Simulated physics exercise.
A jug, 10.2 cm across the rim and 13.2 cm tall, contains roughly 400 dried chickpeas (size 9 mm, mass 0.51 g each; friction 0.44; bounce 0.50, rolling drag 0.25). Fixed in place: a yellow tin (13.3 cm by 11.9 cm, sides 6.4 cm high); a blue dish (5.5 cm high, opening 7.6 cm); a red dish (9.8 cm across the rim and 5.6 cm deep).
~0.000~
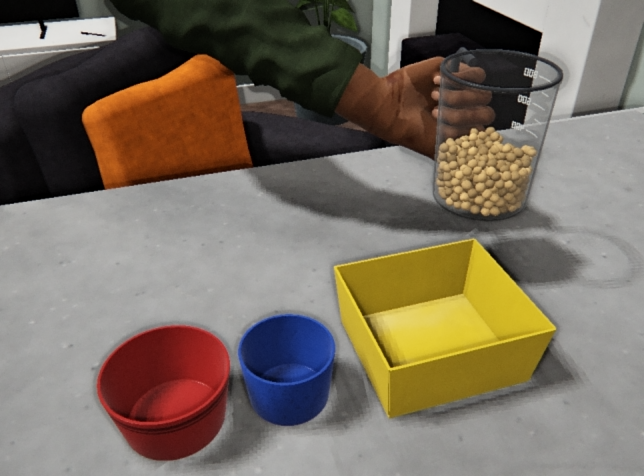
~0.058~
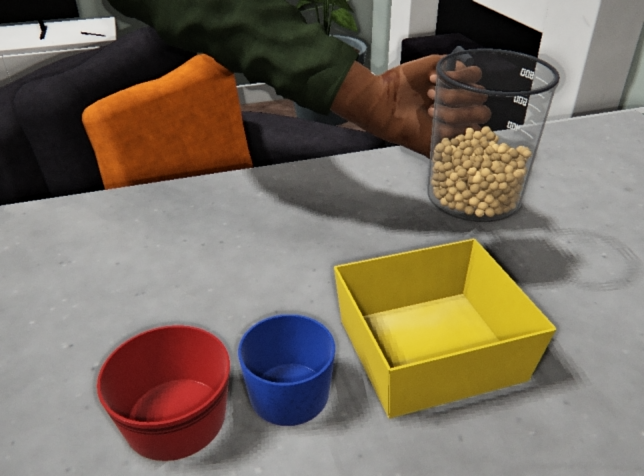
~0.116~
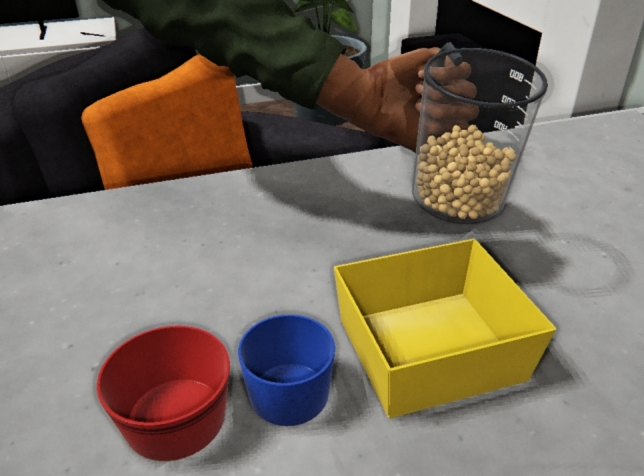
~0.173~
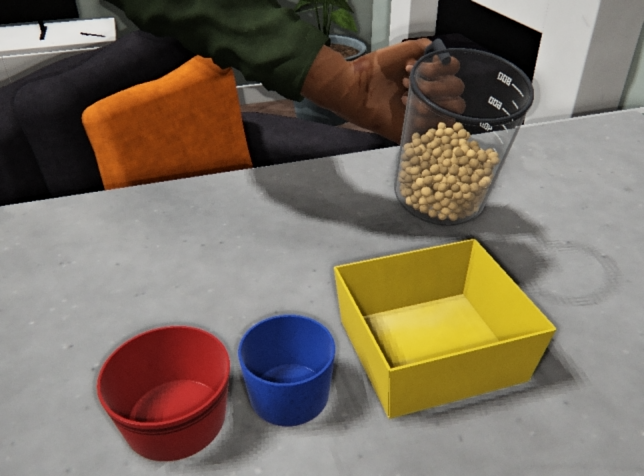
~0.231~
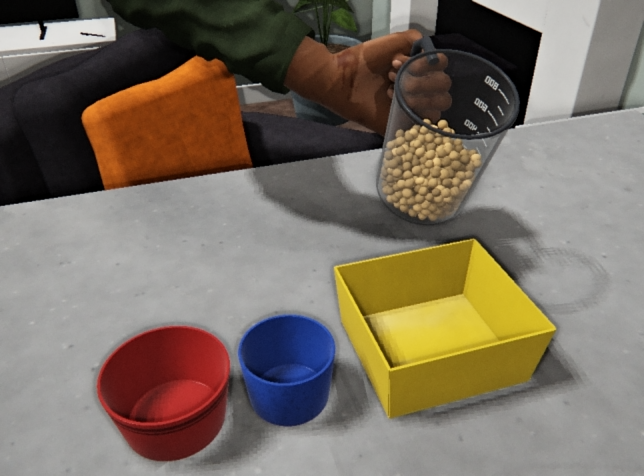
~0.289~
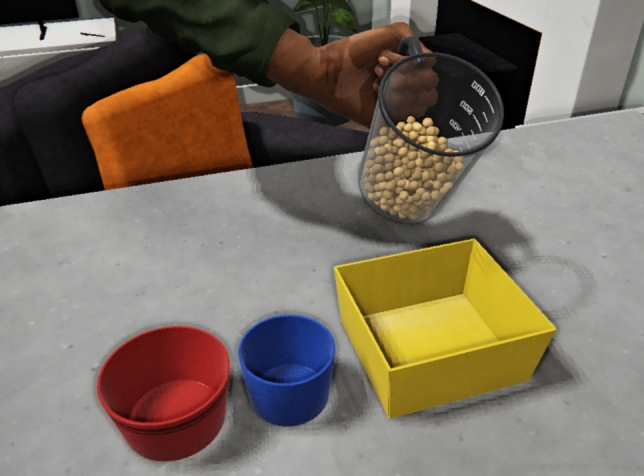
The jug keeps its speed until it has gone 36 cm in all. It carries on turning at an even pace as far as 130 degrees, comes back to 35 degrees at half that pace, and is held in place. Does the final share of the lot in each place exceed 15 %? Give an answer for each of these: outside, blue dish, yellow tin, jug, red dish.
Outside everything: Exceeds it; blue dish: Does not; yellow tin: Does not; jug: Does not; red dish: Does not.
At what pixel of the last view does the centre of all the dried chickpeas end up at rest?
Look around (126, 388).
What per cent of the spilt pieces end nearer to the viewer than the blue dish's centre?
20 %.
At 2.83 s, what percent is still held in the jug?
0 per cent.
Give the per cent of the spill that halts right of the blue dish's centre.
Share of spill: Approx. 0 %.
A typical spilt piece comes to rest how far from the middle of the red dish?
8 cm.
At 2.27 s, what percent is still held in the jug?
I'd put it at around 0 per cent.
Then, at 1.05 s, tilt 128 degrees; outside 10 %, jug 80 %, in the air 10 %; middle of all pieces near (181, 232).
Then, at 1.69 s, tilt 96 degrees; outside 95 %, red dish 5 %; middle of all pieces near (127, 391).
Then, at 2.27 s, tilt 58 degrees; outside 95 %, red dish 5 %; middle of all pieces near (127, 391).
Then, at 2.83 s, tilt 35 degrees; outside 95 %, red dish 5 %; middle of all pieces near (127, 391).
In the end, at 3.1 s, outside 95 %, blue dish 0 %, yellow tin 0 %, jug 0 %, red dish 5 %.
